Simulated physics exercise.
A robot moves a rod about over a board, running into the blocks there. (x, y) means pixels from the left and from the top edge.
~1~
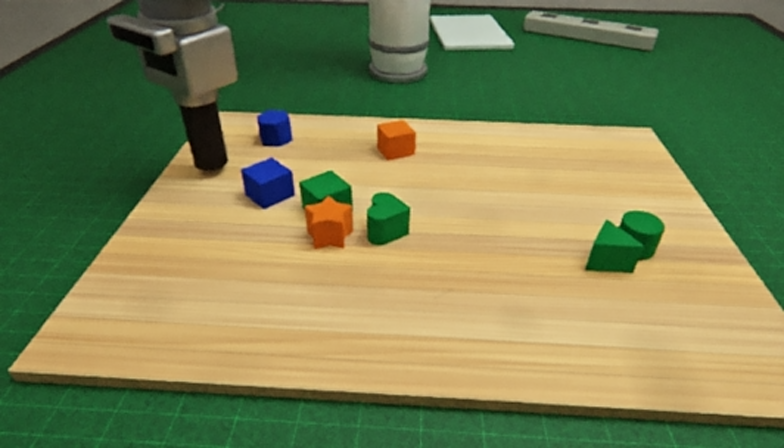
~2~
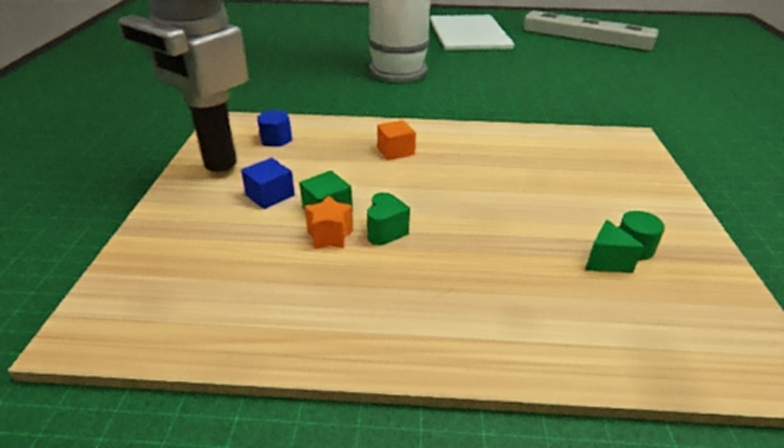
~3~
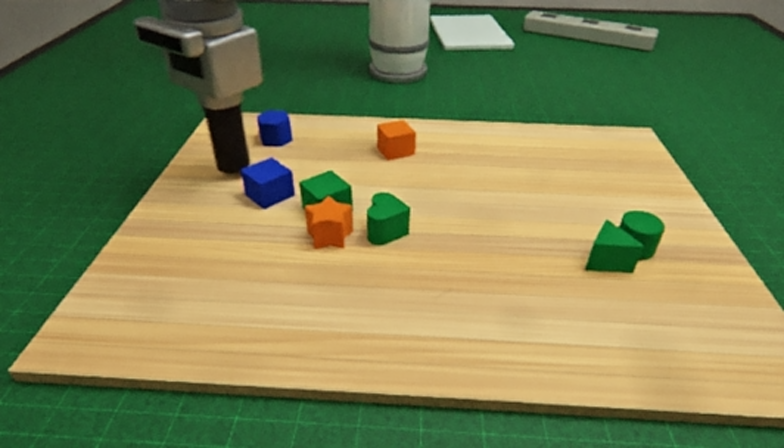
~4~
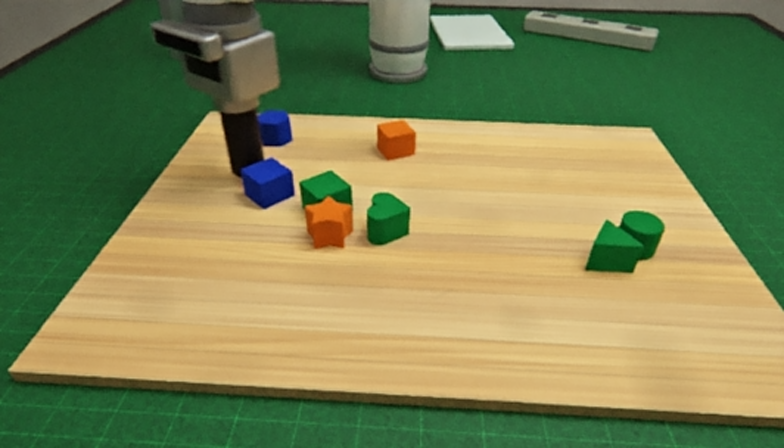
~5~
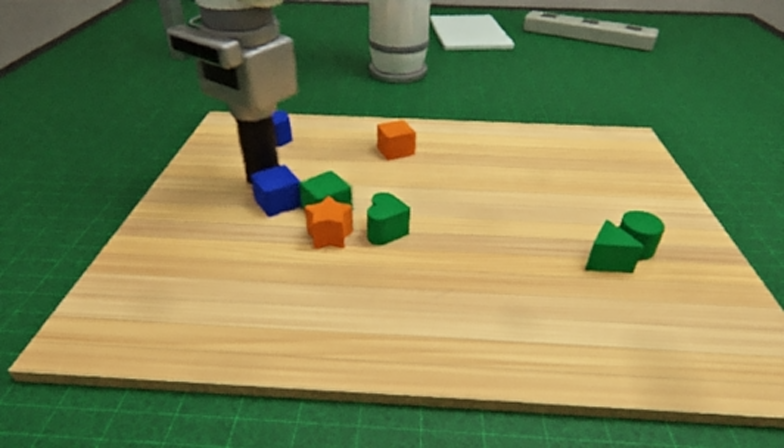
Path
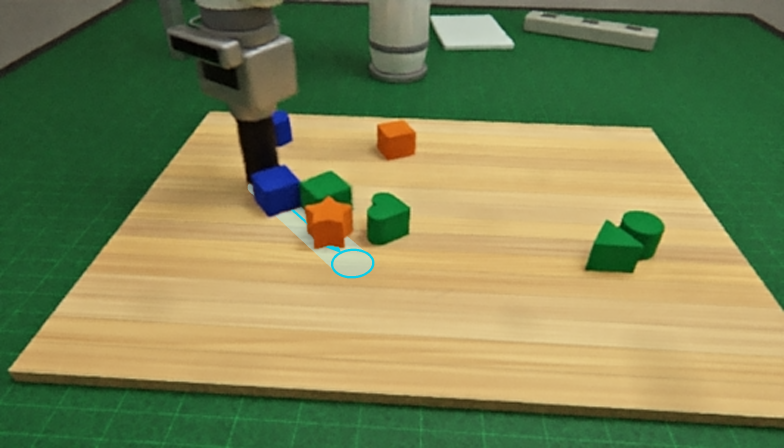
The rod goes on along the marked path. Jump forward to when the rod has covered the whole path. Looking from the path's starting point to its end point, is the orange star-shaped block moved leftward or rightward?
It slides leftward.
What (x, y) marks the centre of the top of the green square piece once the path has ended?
Most likely (349, 191).
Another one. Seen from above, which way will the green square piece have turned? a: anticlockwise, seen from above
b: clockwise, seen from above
Correct choice: A.
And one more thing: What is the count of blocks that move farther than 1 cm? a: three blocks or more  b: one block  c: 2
(a)
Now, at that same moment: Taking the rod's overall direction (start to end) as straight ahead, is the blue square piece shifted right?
My answer is yes.
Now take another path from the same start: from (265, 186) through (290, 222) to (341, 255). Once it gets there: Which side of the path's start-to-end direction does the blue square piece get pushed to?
It goes right.
The line goes from (265, 186) to (353, 263).
On the path given first. One third of the way, rod (290, 200); blue square piece (296, 204), turned 20° clockwise; green square piece (338, 189), turned 55° anticlockwise; orange star-shaped block (337, 213), turned 40° clockwise.
Two thirds of the way, rod (320, 226); blue square piece (303, 233), turned 50° clockwise; green square piece (349, 191), turned 85° anticlockwise; orange star-shaped block (353, 223).
At the end, rod (352, 254); blue square piece (302, 244), turned 80° clockwise; green square piece (349, 191), turned 85° anticlockwise; orange star-shaped block (391, 237), turned 50° anticlockwise; green heart-shaped block unmoved.
